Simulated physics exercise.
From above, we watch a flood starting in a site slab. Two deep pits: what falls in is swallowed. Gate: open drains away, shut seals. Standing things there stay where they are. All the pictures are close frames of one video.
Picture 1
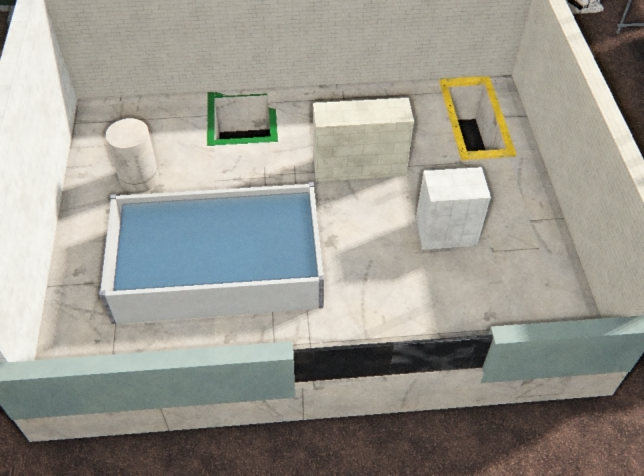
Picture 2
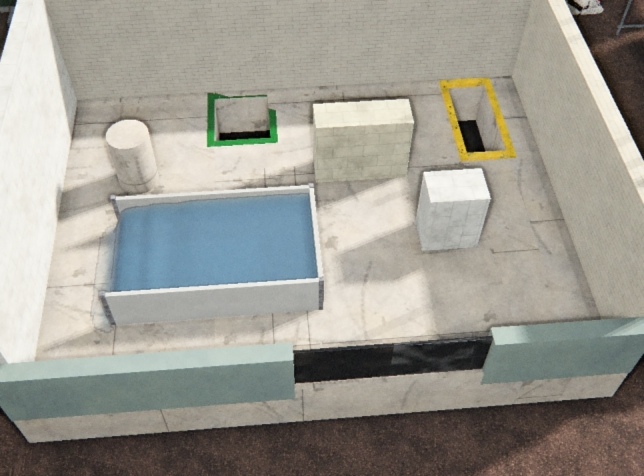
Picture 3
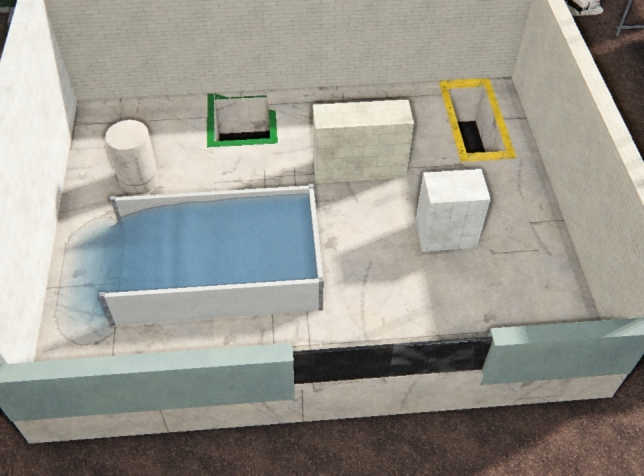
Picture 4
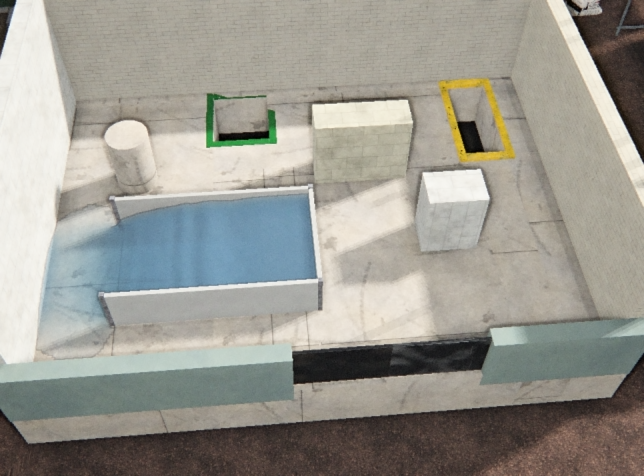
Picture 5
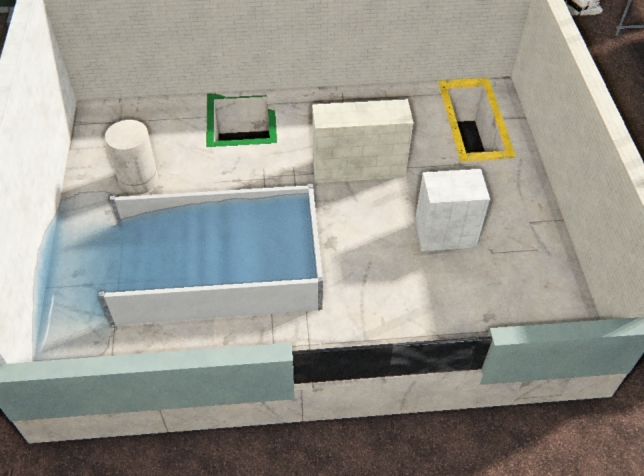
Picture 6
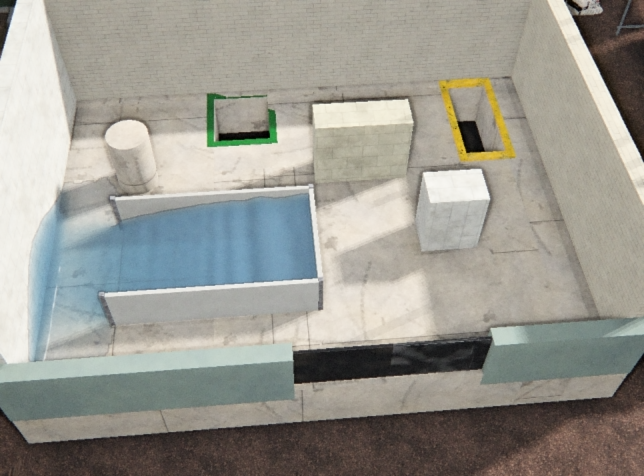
Blue water sat still in a white-walled tank, then poured out of its open left end, spread across the pale floor and washed up against the left wall, below a short standing cylinder.
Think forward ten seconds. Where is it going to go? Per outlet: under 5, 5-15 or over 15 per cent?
The gate is likely to claim a small share beneath five per cent, the yellow pit is likely to claim a small share beneath five per cent, the green pit is likely to claim a large share past fifteen per cent.
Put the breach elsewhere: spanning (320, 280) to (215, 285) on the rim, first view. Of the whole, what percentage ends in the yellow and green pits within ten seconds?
For yellow it's about 8 per cent, and for green about 8 per cent.
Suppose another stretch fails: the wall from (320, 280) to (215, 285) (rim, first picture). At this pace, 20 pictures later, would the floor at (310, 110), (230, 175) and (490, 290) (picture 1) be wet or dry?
Unsoaked, then unsoaked, then soaked.
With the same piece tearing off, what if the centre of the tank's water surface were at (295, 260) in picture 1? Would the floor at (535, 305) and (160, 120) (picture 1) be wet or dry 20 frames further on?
First spared, then submerged.
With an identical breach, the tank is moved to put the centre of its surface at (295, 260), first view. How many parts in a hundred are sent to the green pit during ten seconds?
Within ten seconds the green pit collects 25 percent of the total.
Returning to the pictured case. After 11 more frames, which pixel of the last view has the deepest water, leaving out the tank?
I'd point to (30, 393).
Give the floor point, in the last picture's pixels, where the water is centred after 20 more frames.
The water's centre sits above (162, 261).
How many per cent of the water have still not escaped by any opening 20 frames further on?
96 percent or thereabouts.
A moment on, water covers 15 % of the floor; the gate 0 %, the yellow pit 0 %, the green pit 0 %.
Next, water covers 25 % of the floor; the gate 0 %, the yellow pit 0 %, the green pit 0 %.
Then, water covers 40 % of the floor; the gate 0 %, the yellow pit 0 %, the green pit 3 %.
Later, water covers 70 % of the floor; the gate 0 %, the yellow pit 0 %, the green pit 15 %.
In the end, water covers 95 % of the floor; the gate 0 %, the yellow pit 3 %, the green pit 22 %.
